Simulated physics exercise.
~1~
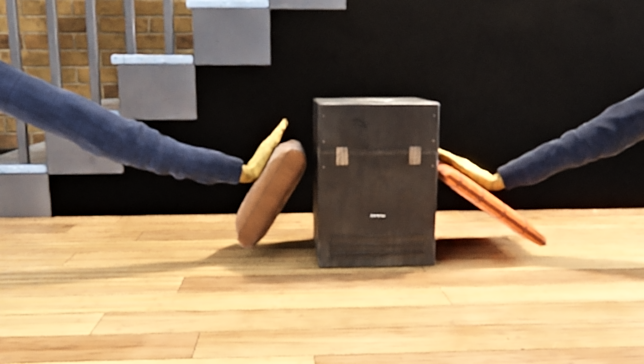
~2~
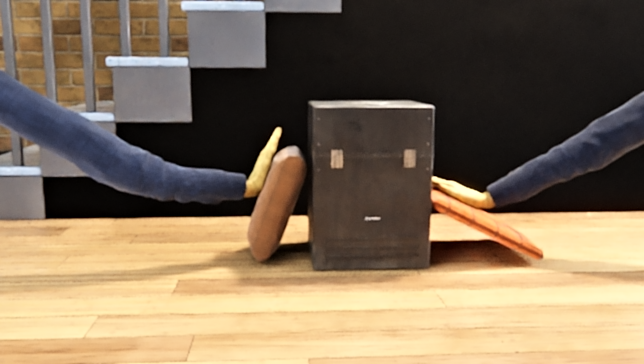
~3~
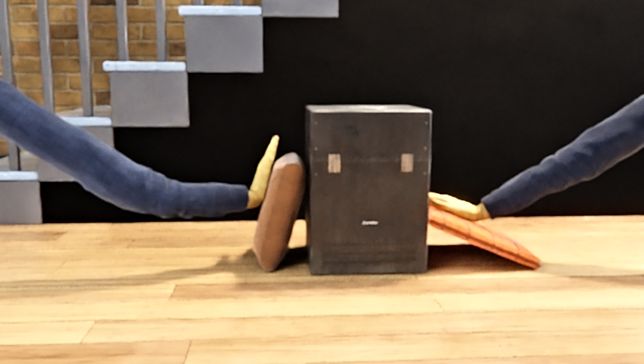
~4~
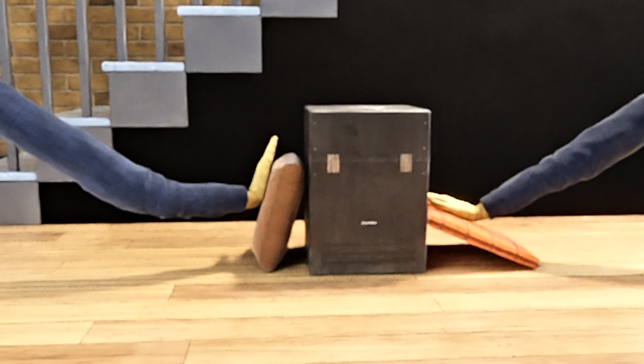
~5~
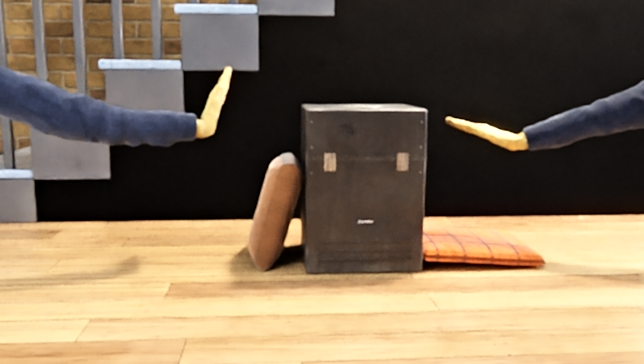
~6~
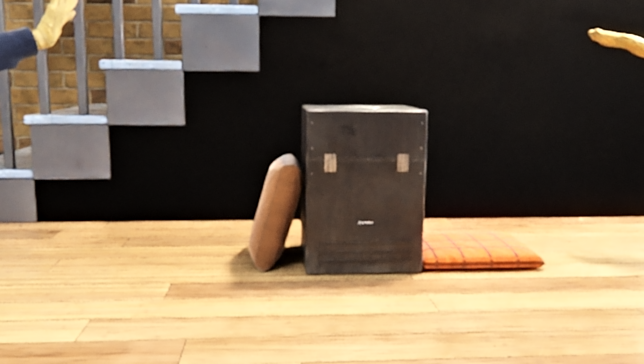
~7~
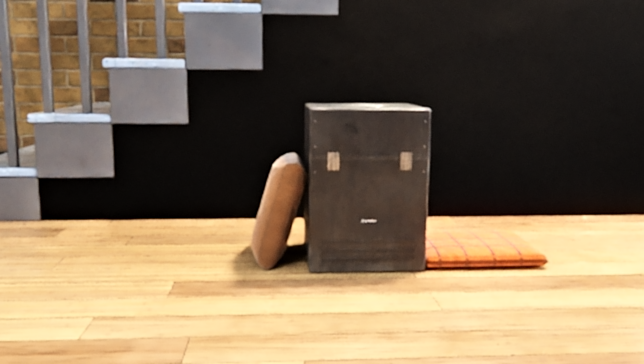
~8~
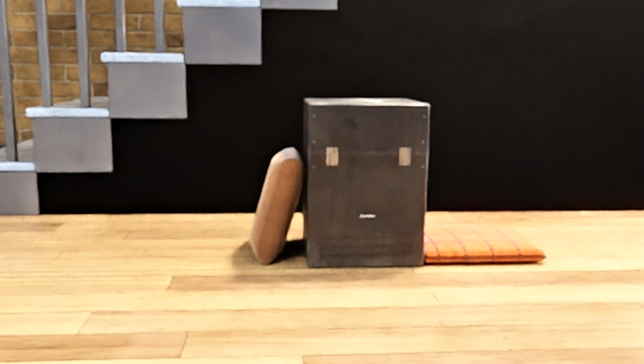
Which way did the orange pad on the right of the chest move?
It moved down, ending up flat on the wooden floor beside the chest.
